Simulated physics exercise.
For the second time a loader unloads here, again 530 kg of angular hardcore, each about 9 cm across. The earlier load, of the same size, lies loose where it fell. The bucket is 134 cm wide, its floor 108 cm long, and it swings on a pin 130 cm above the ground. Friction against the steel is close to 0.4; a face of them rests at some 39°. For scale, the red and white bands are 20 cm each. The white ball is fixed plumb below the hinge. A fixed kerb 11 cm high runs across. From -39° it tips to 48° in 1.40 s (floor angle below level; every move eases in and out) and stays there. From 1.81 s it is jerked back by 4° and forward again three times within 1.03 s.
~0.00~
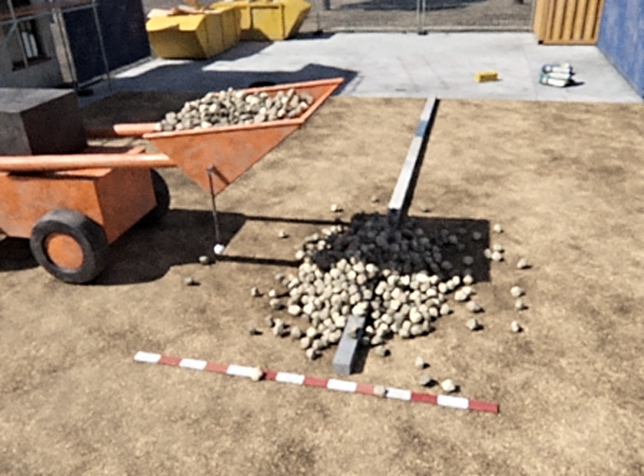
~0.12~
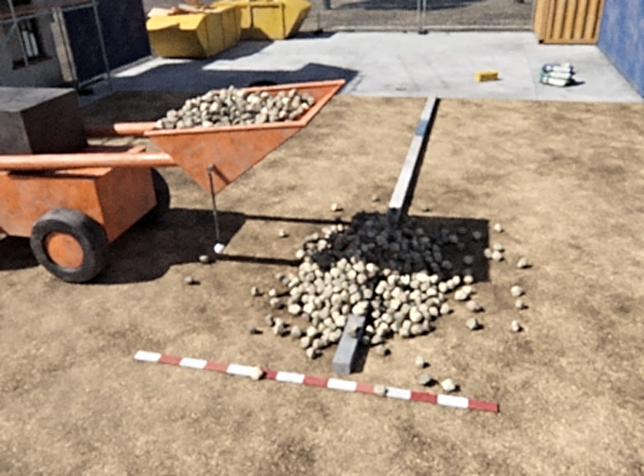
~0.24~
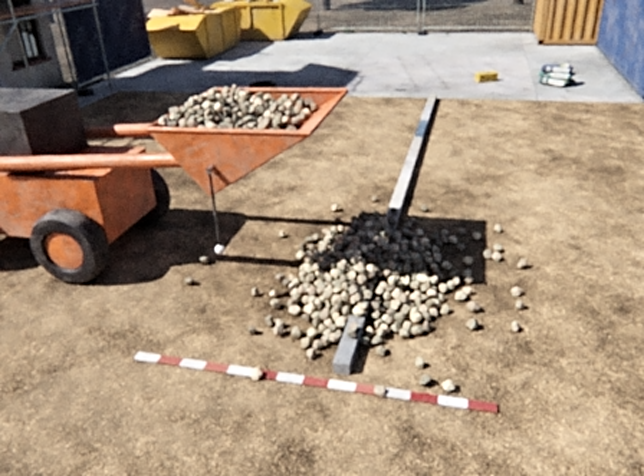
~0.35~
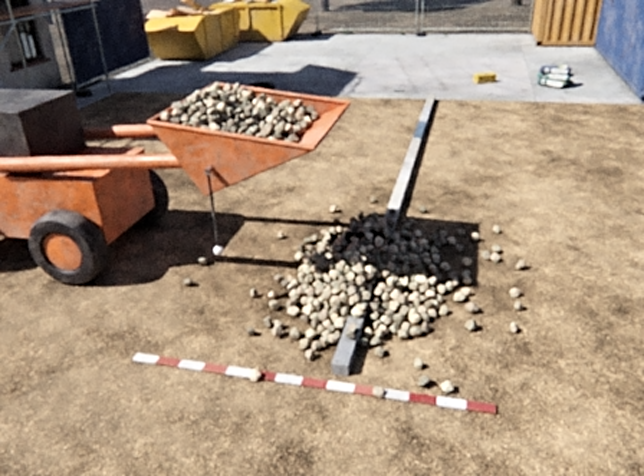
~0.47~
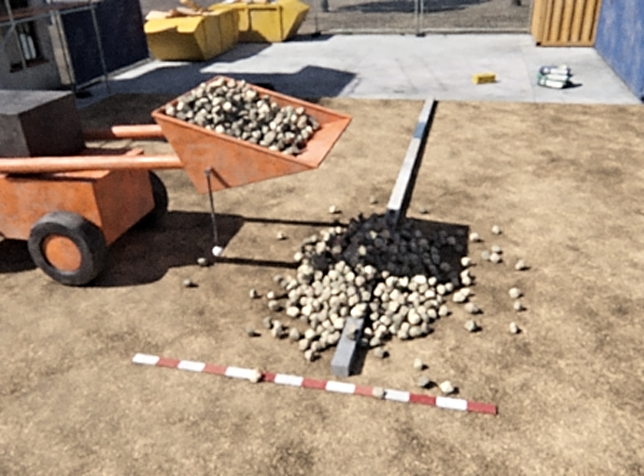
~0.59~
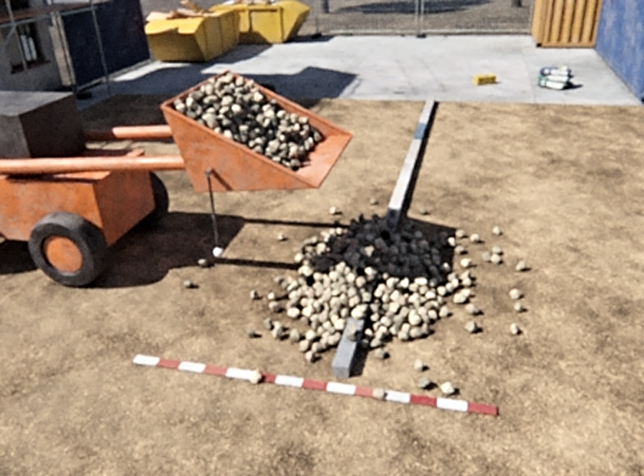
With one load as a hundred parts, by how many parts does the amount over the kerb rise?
Roughly 6 per cent of a load more.
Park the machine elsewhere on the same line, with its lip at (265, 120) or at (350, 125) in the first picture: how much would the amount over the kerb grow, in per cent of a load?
First some 0, then 45 per cent.
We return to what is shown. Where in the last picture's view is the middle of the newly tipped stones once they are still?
Their middle is at about (320, 257).
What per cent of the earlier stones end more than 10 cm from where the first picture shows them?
Roughly 5 per cent of them.
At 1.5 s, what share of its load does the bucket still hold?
It holds some 40 per cent.
After 1.0 s the floor is at 34°; in per cent of one load, 100 in the bucket, 67 on this side of the kerb, 33 over the kerb; the foremost stones are at (505, 271).
After 1.5 s the floor is at 48°; in per cent of one load, 42 in the bucket, 124 on this side of the kerb, 33 over the kerb; the foremost stones are at (505, 271).
After 3.3 s the floor is at 48°; in per cent of one load, 0 in the bucket, 160 on this side of the kerb, 40 over the kerb; the foremost stones are at (505, 271).
After 6.1 s the floor is at 48°; in per cent of one load, 0 in the bucket, 160 on this side of the kerb, 40 over the kerb; the foremost stones are at (505, 271). Net gain over the kerb, 6.
